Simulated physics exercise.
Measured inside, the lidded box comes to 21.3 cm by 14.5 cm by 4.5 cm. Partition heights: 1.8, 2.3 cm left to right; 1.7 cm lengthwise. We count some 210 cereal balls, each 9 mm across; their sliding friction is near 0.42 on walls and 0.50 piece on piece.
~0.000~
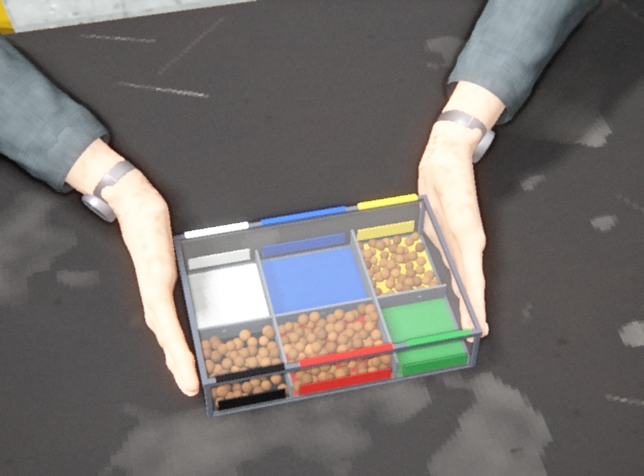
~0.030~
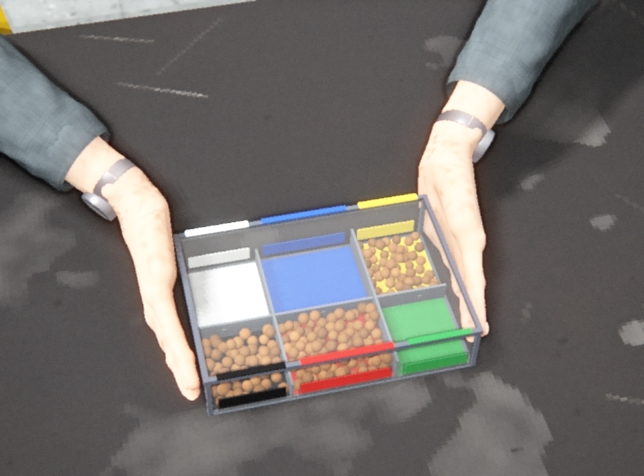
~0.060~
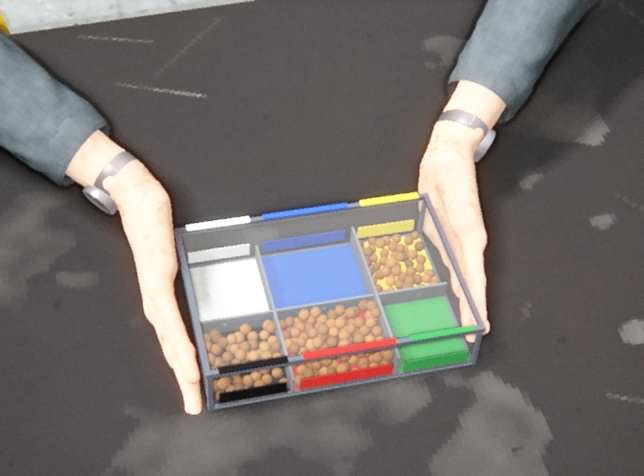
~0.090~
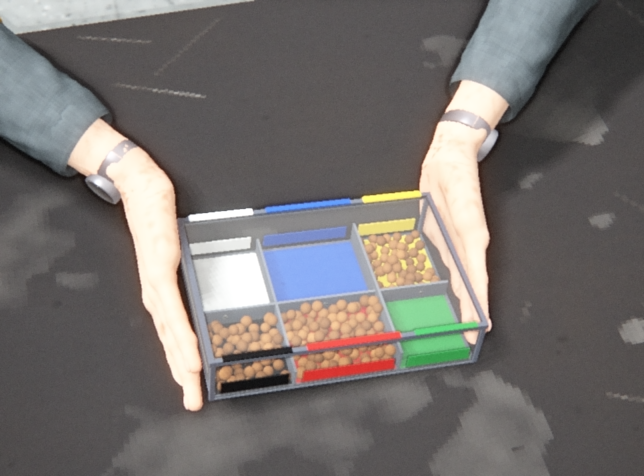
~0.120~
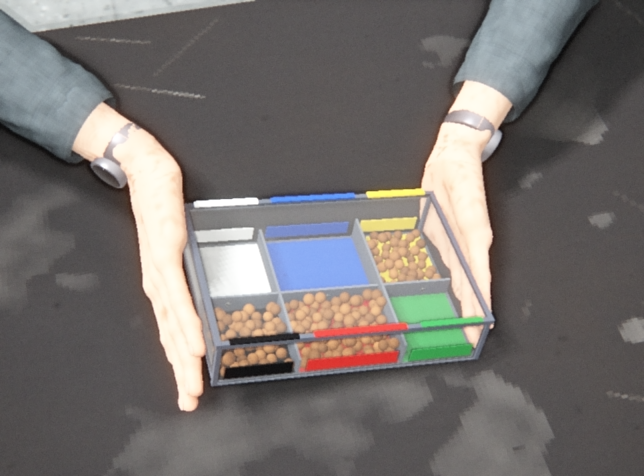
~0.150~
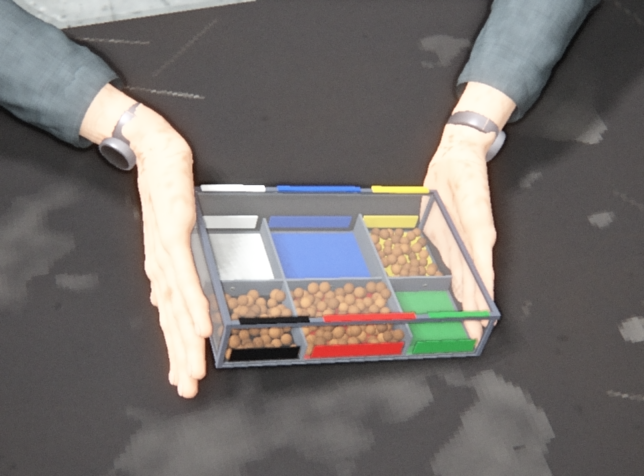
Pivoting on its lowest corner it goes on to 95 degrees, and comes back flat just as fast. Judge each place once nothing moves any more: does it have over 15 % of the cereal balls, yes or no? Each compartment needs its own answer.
Red: No, blue: No, green: Yes, yellow: Yes, white: No, black: No.
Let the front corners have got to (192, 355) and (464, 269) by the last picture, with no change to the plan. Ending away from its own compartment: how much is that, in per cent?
That would be some 75 in a hundred.
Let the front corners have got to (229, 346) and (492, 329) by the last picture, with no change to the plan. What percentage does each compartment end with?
So it works out as red at 25 percent, blue at 0 percent, green at 50 percent, yellow at 25 percent, white at 0 percent and black at 0 percent.
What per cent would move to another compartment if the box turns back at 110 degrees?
About 75 per cent.
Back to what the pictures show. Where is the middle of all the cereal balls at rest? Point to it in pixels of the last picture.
Roughly pixel (415, 276).
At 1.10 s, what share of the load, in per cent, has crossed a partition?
Around 65 per cent.
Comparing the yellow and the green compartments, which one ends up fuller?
The larger amount is in the yellow one.
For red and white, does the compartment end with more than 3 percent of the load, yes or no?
Red yes, white no.
Then, at 0.72 s, tilt 95 degrees; red 40 %, green 10 %, yellow 30 %, black 15 %.
After 1.10 s, tilt 41 degrees; red 5 %, green 30 %, yellow 60 %.
After 1.56 s, tilt 0 degrees; red 5 %, green 30 %, yellow 60 %.
At rest (2.1 s), red 5 %, blue 0 %, green 30 %, yellow 60 %, white 0 %, black 0 %.
